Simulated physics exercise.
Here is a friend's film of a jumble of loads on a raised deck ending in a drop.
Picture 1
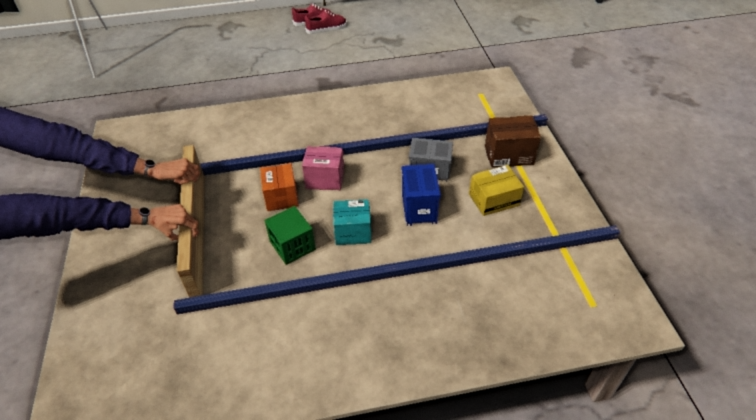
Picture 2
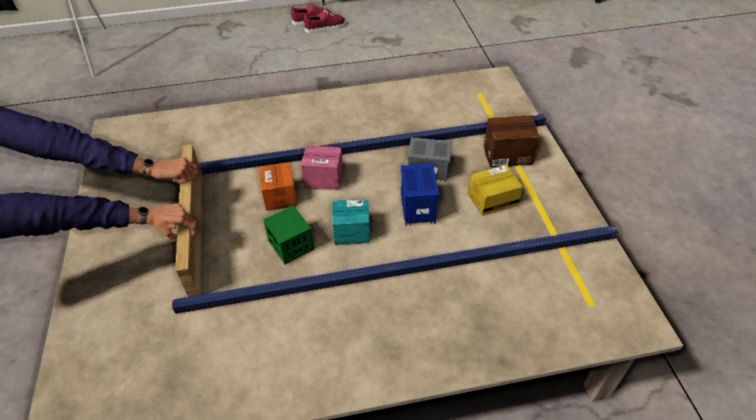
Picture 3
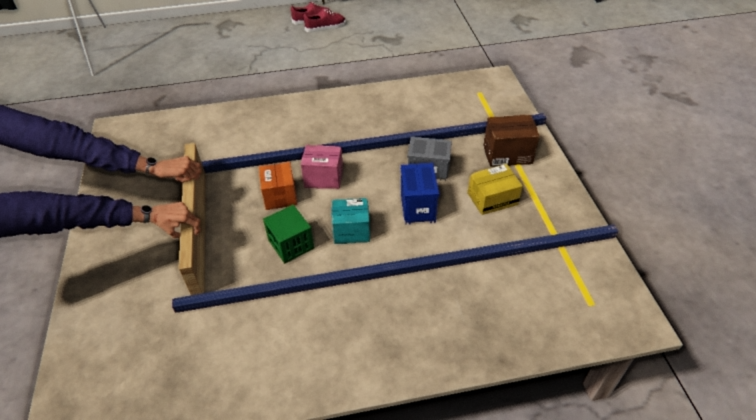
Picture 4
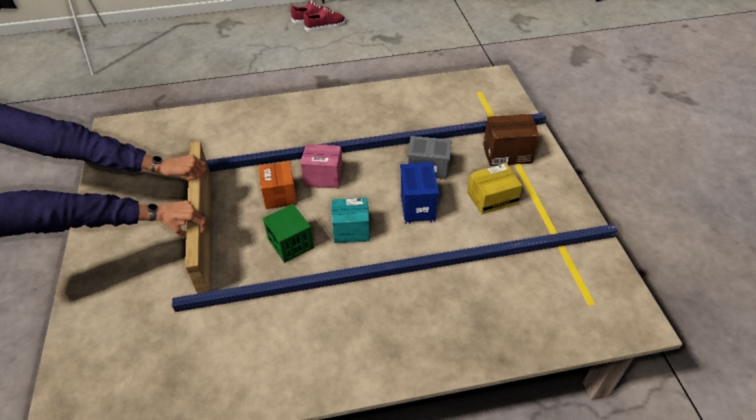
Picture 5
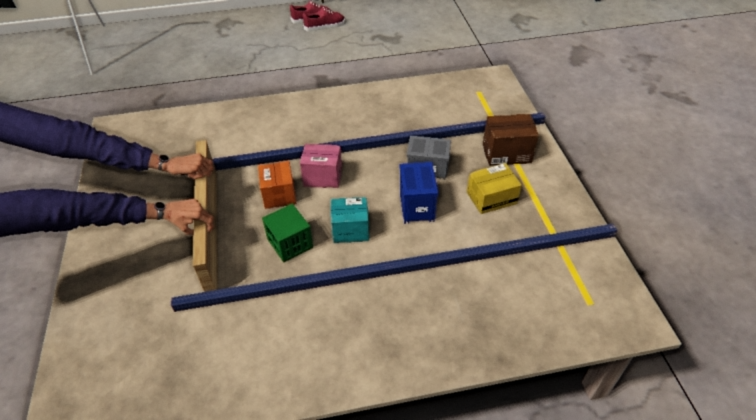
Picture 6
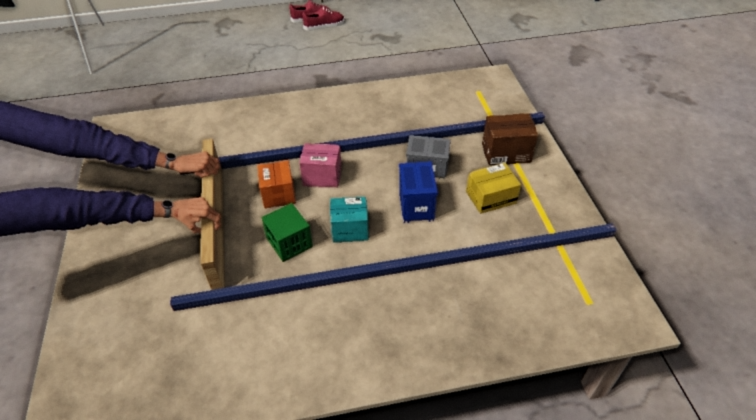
We see two hands holding a wooden plank upright at the left of a raised board scattered with coloured boxes between two blue rails; after staying nearly still, the hands slide the plank a short way right, and the boxes stay put.
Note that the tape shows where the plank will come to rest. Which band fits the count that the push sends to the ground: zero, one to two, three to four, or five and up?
The band is three to four.
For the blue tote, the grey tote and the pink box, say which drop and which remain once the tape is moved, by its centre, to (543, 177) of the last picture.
Going one by one, the blue tote goes down, the grey tote goes down, the pink box is still up.
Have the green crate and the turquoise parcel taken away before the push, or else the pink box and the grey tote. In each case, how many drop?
In order, the numbers are 1 and 2.
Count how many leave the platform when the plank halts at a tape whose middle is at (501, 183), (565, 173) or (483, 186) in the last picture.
2, 8, 1.
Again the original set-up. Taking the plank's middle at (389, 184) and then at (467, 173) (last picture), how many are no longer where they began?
The count reaches 7 first and 8 second.
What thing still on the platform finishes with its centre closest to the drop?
It's the grey tote.
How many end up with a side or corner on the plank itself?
3 of them.
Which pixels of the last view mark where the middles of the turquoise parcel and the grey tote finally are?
First: About (565, 175); second: About (552, 127).
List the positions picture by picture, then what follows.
Brown box (512, 142); yellow parcel (496, 190); grey tote (431, 160); plank (192, 218); tape (527, 182), in the first frame.
Yellow parcel (494, 190); pink box (323, 168), in the second frame.
Grey tote (429, 159); green crate (289, 234), in the third frame.
Brown box (510, 140); orange box (278, 185), in the fourth frame.
Yellow parcel (493, 188); blue tote (418, 193), in the fifth frame.
Brown box (509, 139); yellow parcel (493, 188); grey tote (428, 157); plank (213, 211); tape (524, 179), in the sixth frame.
A little later, none off yet; brown box at rest near (509, 139); yellow parcel at rest near (493, 188); grey tote at rest near (428, 157).
Next, none off yet; brown box shifted a little near (518, 138); yellow parcel shifted about its own width near (542, 173); grey tote shifted about its own width near (475, 149).
When it is over, the number that fall off is three or four; down, blue tote, yellow parcel and brown box.
